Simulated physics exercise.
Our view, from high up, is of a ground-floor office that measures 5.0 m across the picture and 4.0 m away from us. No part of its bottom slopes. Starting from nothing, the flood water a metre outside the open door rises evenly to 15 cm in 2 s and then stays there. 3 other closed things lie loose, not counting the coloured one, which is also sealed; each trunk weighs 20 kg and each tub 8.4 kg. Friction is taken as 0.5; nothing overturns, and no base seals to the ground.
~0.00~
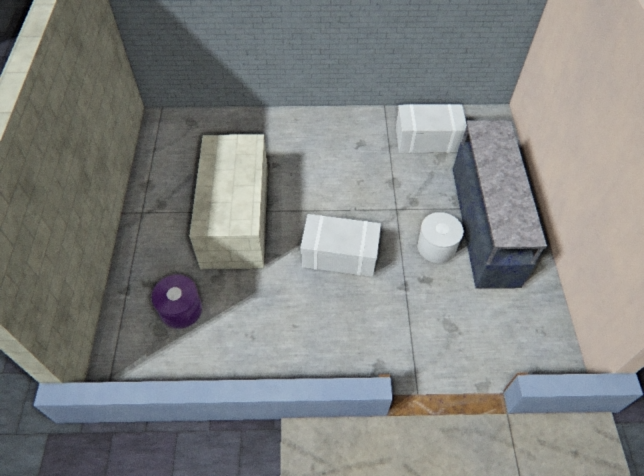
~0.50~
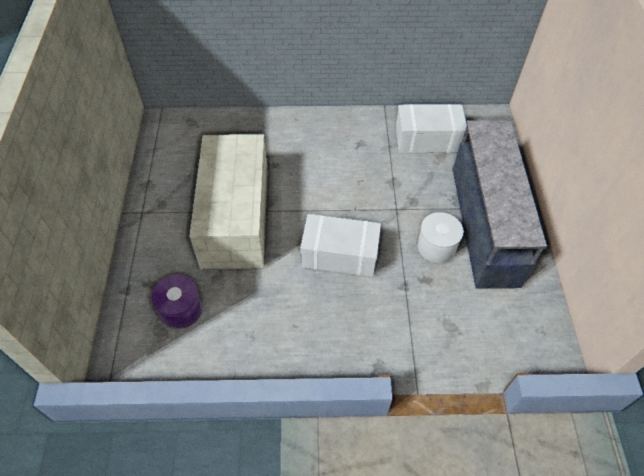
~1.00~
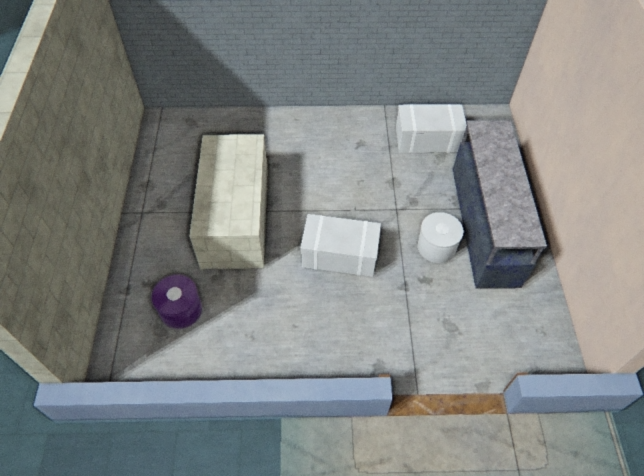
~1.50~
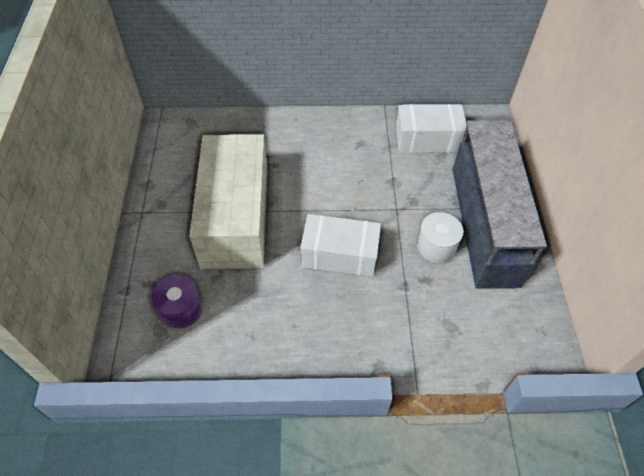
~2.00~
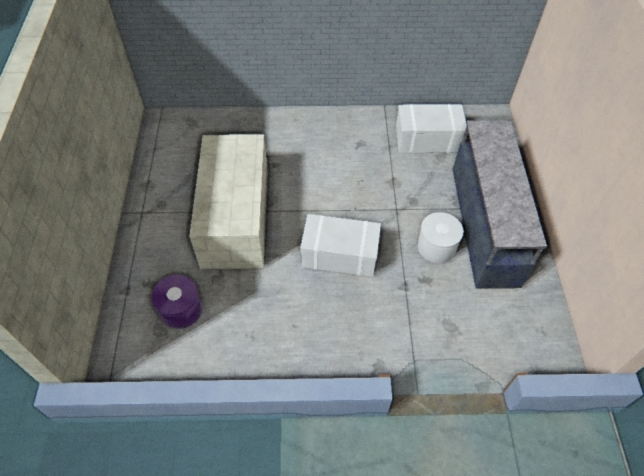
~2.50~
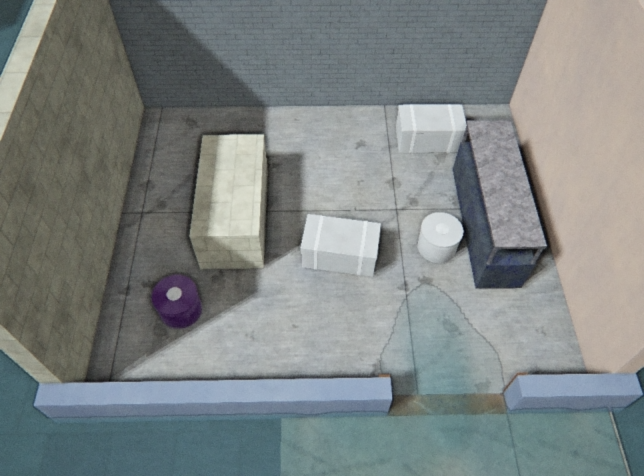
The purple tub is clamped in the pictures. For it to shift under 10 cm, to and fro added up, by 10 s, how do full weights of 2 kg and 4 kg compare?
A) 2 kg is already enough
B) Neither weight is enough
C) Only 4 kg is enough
(B) Neither weight is enough.
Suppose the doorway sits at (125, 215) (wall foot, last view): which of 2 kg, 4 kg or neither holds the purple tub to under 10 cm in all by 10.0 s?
So neither mass does it.
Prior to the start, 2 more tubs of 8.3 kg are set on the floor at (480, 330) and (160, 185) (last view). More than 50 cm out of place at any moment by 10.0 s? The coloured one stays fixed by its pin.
First exceeds it, then stays inside.
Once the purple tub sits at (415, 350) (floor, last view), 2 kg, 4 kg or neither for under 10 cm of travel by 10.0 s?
Short answer: No load.
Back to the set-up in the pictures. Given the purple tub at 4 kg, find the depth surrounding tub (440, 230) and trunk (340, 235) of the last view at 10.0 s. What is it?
Around 6 cm and 5 cm.
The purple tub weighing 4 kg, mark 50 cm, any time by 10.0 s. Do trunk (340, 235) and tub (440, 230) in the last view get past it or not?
Object 1: Not surpassed, object 2: Surpassed.
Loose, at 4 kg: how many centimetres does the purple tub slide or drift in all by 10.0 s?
20 cm or so in all.
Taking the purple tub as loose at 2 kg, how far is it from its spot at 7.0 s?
Close to 20 centimetres.
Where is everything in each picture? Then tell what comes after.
The purple tub at (174, 294), on the bottom; water covers 0.0 m2; 0 of 4 have shifted, in the first picture.
The purple tub at (174, 294) rests on the ground; 0.0 m2 under water; 0 of 4 have shifted, in the second picture.
The purple tub at (174, 294) rests on the ground; water covers 0.0 m2; 0 of 4 have shifted, in the third picture.
The purple tub at (174, 294), on the bottom; 0.0 m2 under water; 0 of 4 have shifted, in the fourth picture.
The purple tub at (174, 294) rests on the ground; water covers 0.3 m2; 0 of 4 have shifted, in the fifth picture.
The purple tub at (174, 294), on the bottom; water covers 1.0 m2; 0 of 4 have shifted, in the sixth picture.
After 3.5 s the purple tub would be 0 cm from its start with 2 kg and 0 cm from its start with 4 kg; 0 cm of water round it then.
After 4.5 s the purple tub would be 0 cm from its start with 2 kg and 0 cm from its start with 4 kg; 0 cm of water round it then.
After 7.0 s the purple tub would be 19 cm from its start with 2 kg and 0 cm from its start with 4 kg; 2 cm of water round it then.
After 10.0 s the purple tub would be 63 cm from its start with 2 kg and 19 cm from its start with 4 kg; 3 cm of water round it then.
